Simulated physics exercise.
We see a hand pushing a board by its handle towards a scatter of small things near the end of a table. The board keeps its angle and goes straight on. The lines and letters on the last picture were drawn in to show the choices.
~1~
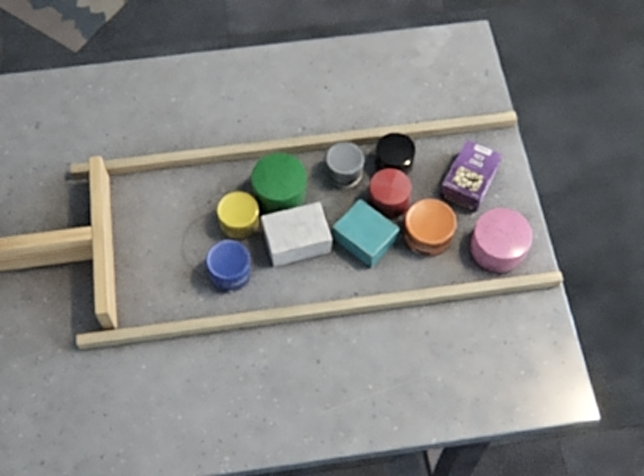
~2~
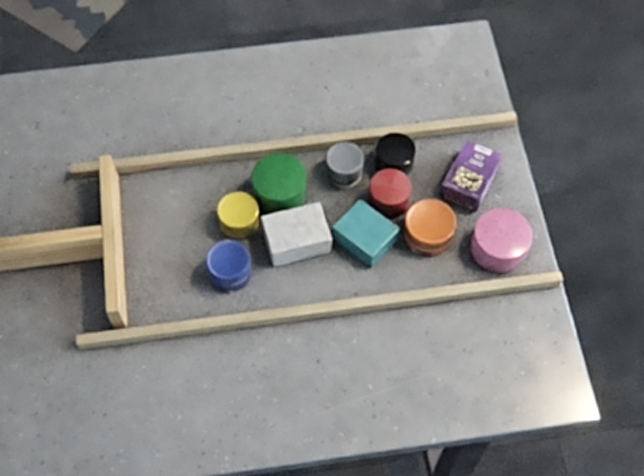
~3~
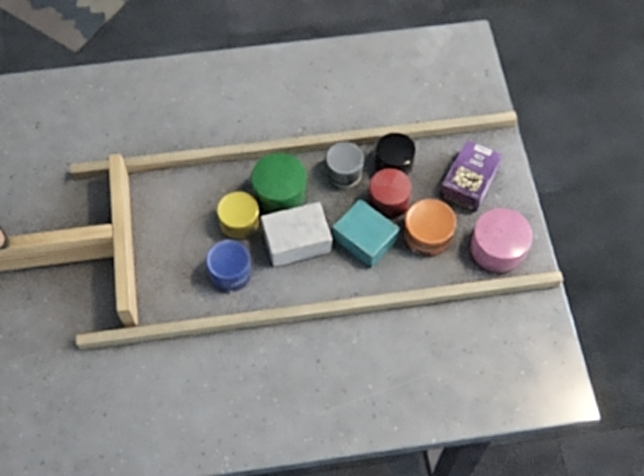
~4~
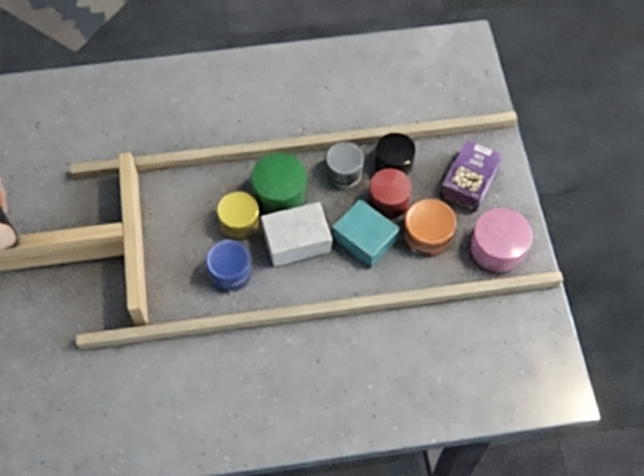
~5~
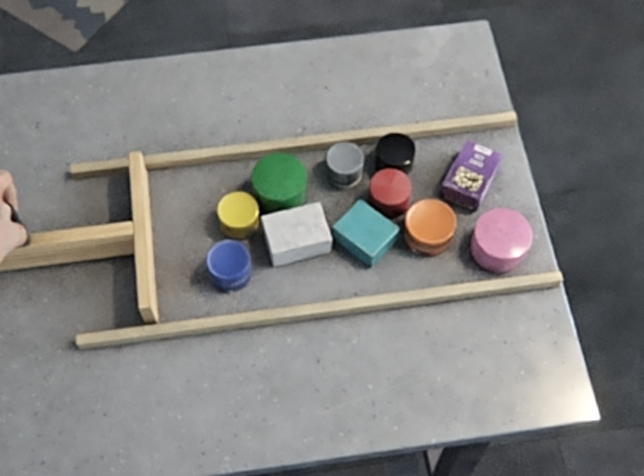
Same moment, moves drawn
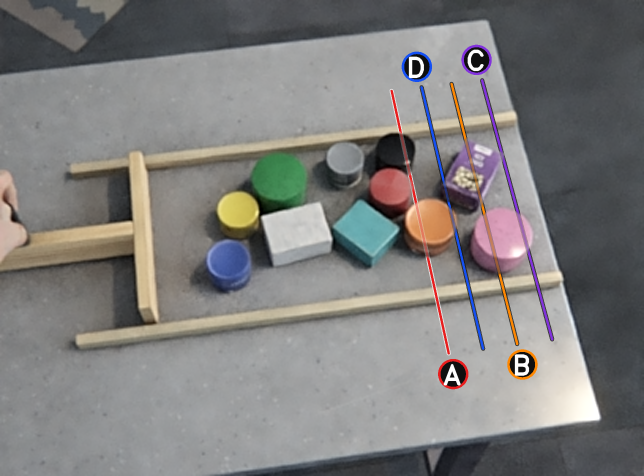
Hand sliding a wooden pusher board slowly rightwards between two rails, towards colourful tubs, tins and blocks sitting still on a grey table.
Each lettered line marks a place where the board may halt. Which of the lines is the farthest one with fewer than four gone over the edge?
Up to line A.
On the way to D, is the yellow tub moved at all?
By then, yes.
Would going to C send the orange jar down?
Yes.
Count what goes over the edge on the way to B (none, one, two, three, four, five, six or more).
Six or more.
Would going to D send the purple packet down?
Yes.
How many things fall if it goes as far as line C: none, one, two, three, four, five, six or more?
In all, six or more.
On the marked copy, A at (418, 213); B at (482, 205); C at (515, 201); D at (450, 209).
Following A. Soon after the start, board (241, 214); red tin (395, 190); turquoise block (377, 232).
Later, board (344, 201); pink pot (556, 244); orange jar (501, 237).
In the end, board (416, 192); pink pot over the edge; orange jar over the edge; two fallen.
As for the rest, B drops seven; C drops nine; D drops five.
